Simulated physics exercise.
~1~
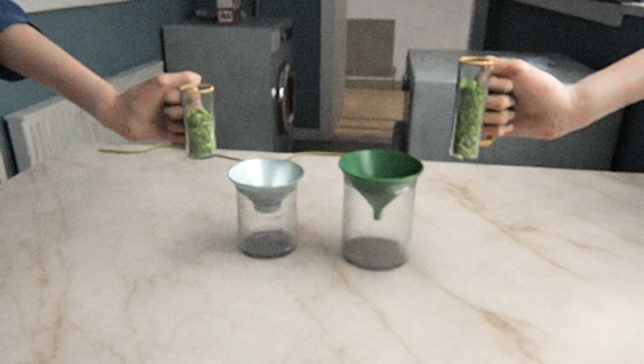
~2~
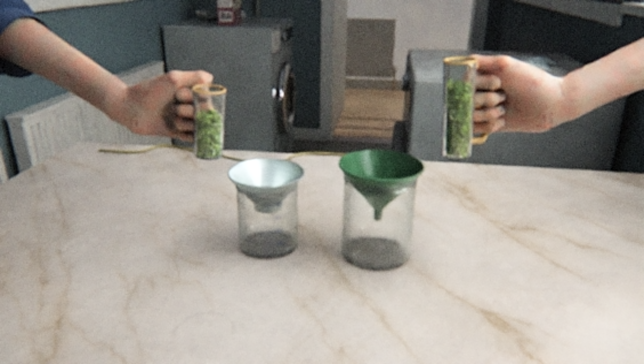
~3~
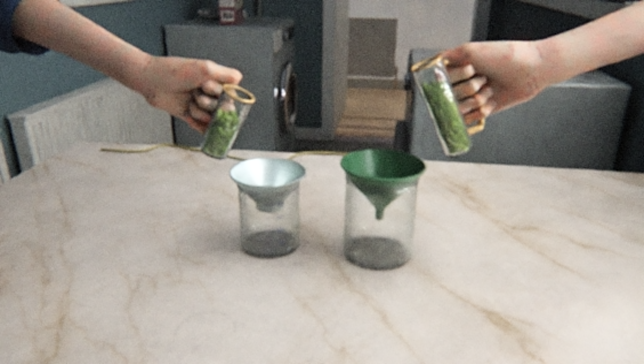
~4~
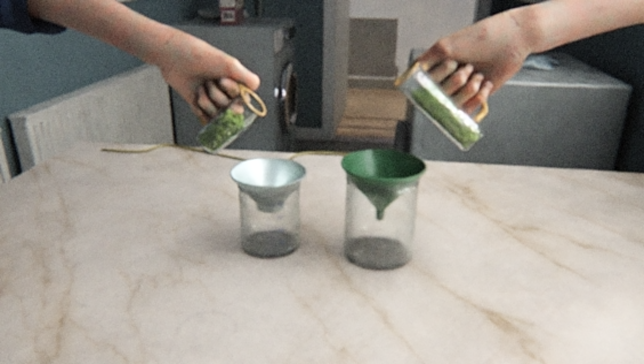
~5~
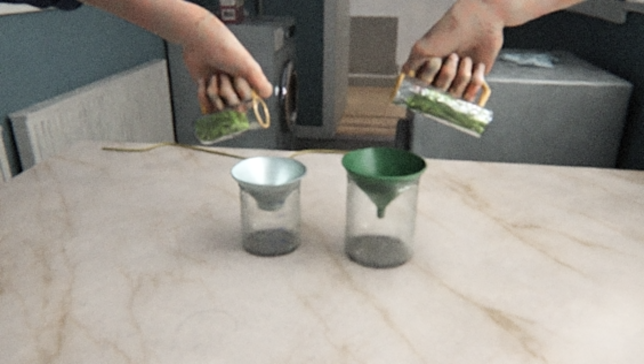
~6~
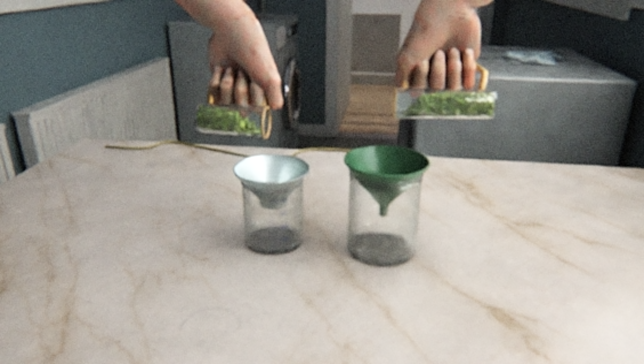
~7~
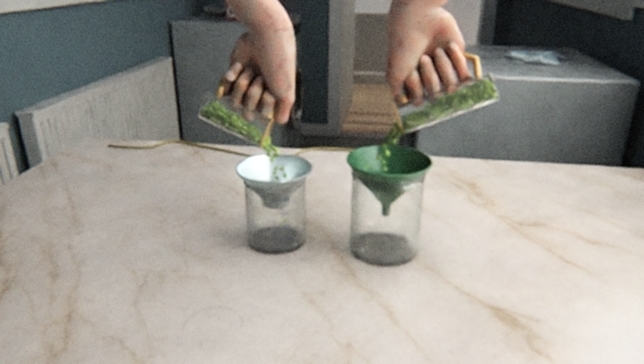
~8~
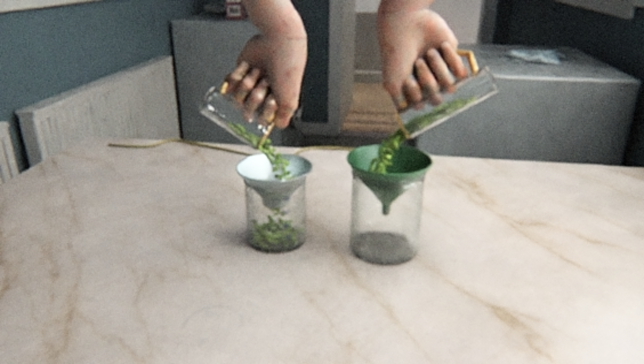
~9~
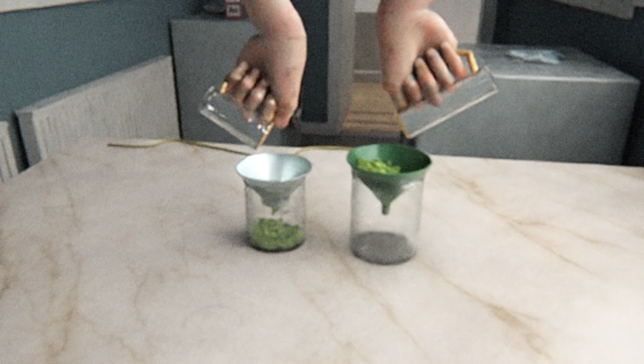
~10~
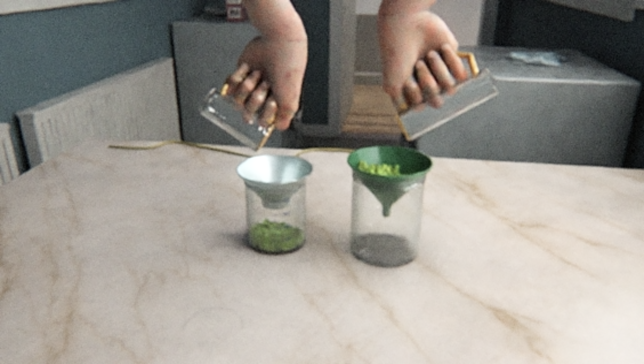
At the start, two hands hold clear cups of chopped green bits upright above a marble-patterned table, where a pale blue funnel and a green funnel each sit in a glass jar. The hands move inward and tip the cups onto their sides, with the green bits still inside. As the cups tilt further, the bits spill into both funnels. On the left they drop through into the jar, while on the right they gather in the green funnel. Finally both cups are empty, the left jar holds its whole load, and the right load stays stuck in the funnel.
